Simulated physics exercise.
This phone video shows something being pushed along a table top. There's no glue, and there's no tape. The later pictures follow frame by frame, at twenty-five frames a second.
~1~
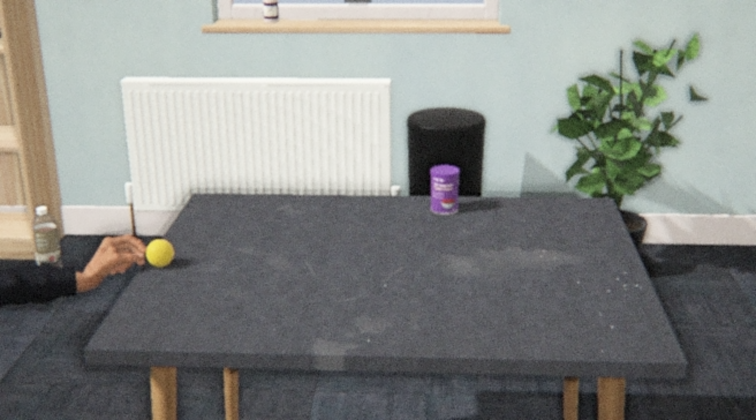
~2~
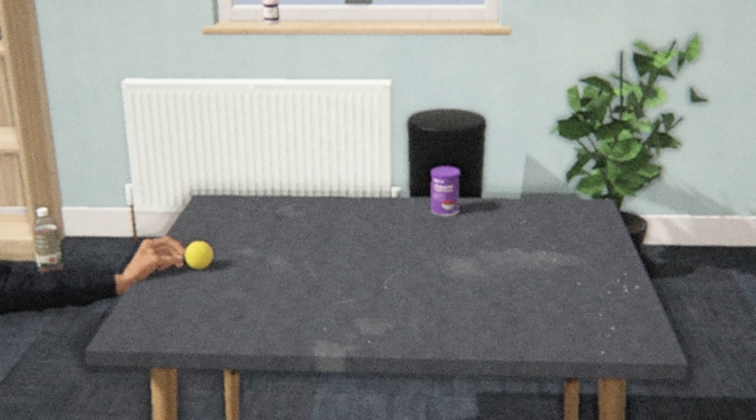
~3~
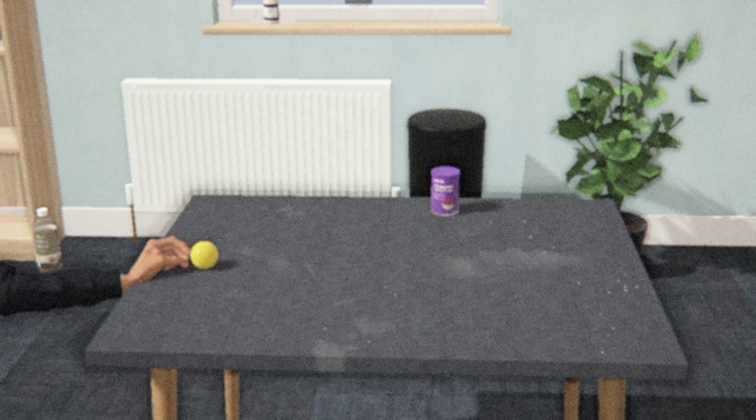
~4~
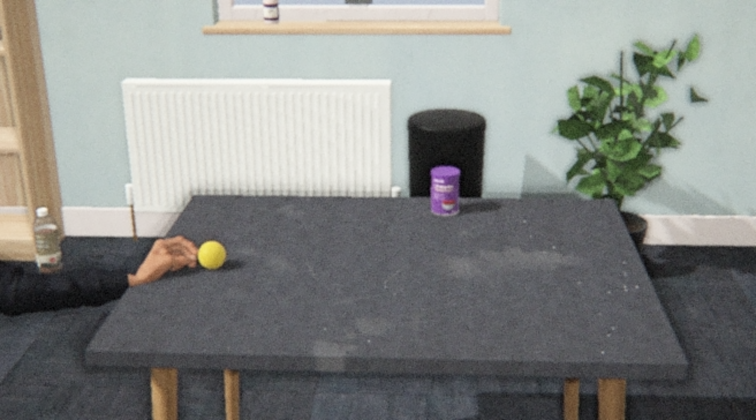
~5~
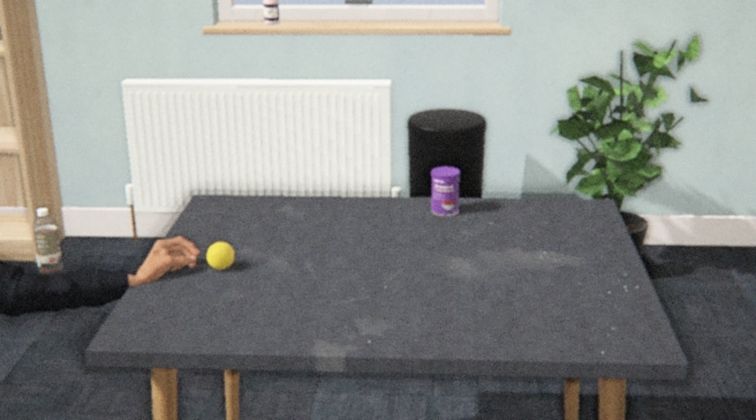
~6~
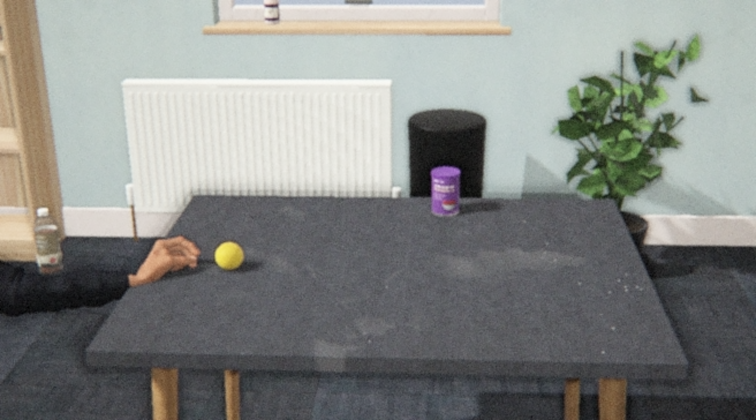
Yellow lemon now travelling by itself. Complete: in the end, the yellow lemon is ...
... on the table.
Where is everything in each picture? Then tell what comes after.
The first picture shows under the hand; yellow lemon (160, 253).
The second picture shows under the hand; yellow lemon (199, 255).
The third picture shows under the hand; yellow lemon (205, 255).
The fourth picture shows yellow lemon (212, 255).
The fifth picture shows yellow lemon (221, 256) shifted a little.
The sixth picture shows yellow lemon (230, 256) shifted about its own width.
Then, 0.20 s on from there, yellow lemon shifted well along near (267, 257).
Then, 0.60 s on from there, yellow lemon shifted well along near (322, 257).
In the end, moved from the start, yellow lemon. At the end, from the last picture's camera, yellow lemon near (356, 258).
